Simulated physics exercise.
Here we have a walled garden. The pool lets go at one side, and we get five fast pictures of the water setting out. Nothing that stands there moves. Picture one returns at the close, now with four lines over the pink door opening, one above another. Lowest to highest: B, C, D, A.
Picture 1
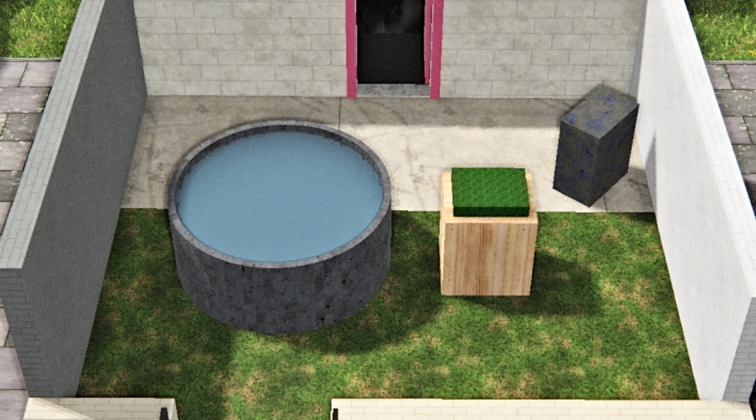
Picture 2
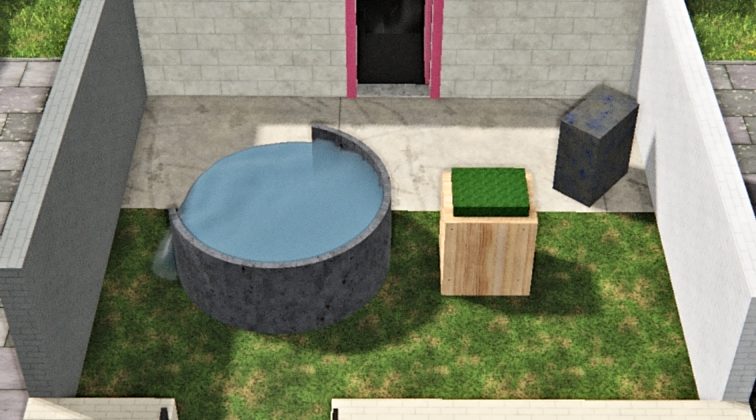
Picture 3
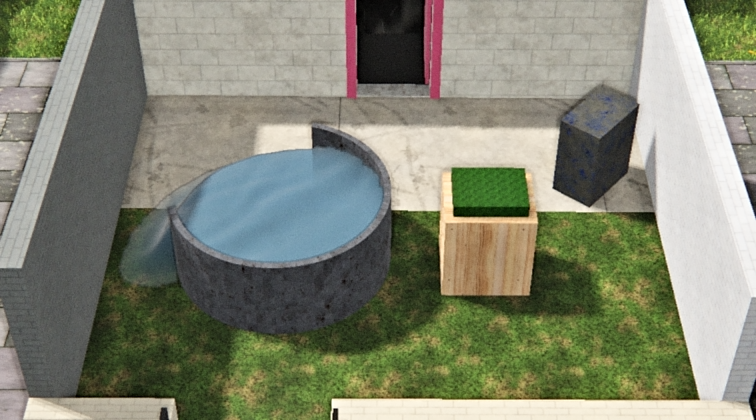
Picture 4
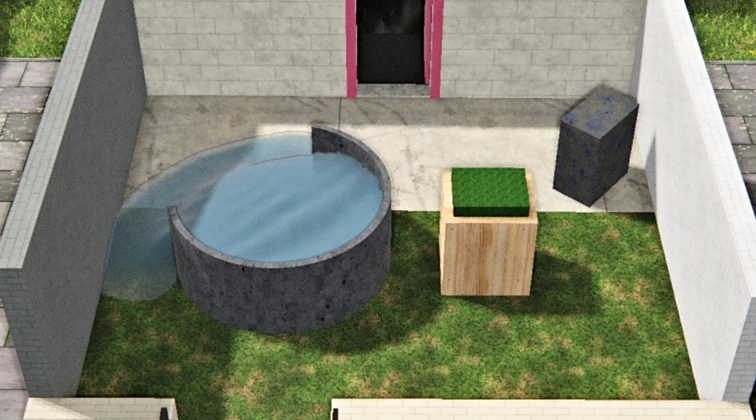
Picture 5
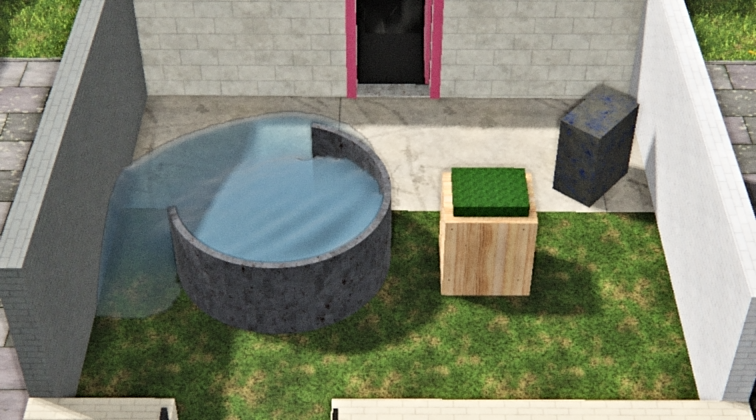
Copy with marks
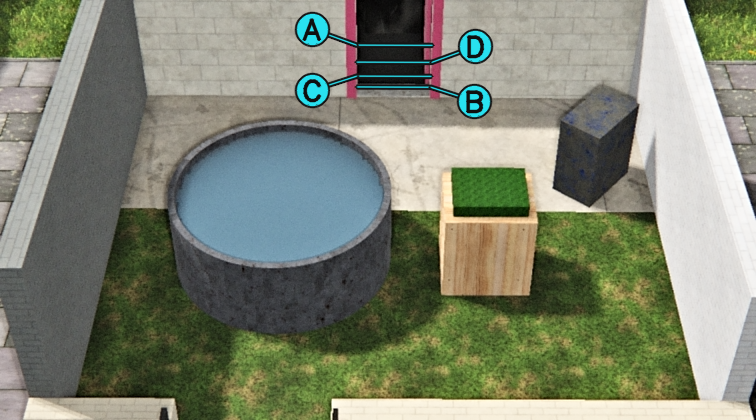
A round dark stone pool full of blue water stands left of centre in a walled garden of patchy grass and pale paving, seen from high above. To its right are a wooden block topped with green and a tilted dark block, with a pink-framed doorway behind. The pool's back-left wall disappears, and water pours through the gap, spreading left over grass and paving while the camera stays still.
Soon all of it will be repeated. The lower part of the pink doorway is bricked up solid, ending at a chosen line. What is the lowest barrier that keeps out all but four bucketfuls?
B will do.
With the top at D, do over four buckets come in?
No, that is safe.
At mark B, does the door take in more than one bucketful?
No, it does not.
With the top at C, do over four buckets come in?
No.
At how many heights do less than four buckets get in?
All of the four.
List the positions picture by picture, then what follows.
In the first frame, water in the pool at rest, its middle at (280, 195); foot of the pink doorway at (393, 97); open gate at (253, 395).
In the second frame, 2 % of the ground under water, visible out to (169, 249).
In the third frame, 6 % of the ground under water, visible out to (140, 274).
In the fourth frame, 12 % of the ground under water, visible out to (126, 286).
In the fifth frame, 17 % of the ground under water, visible out to (98, 293).
In cyan, A at (394, 45); B at (393, 87); C at (394, 76); D at (394, 62); from the bottom up B, C, D, A.
Choosing A, nothing gets over.
Choosing B, a splash gets over, under a bucket.
Choosing C, nothing gets over.
Choosing D, nothing gets over.
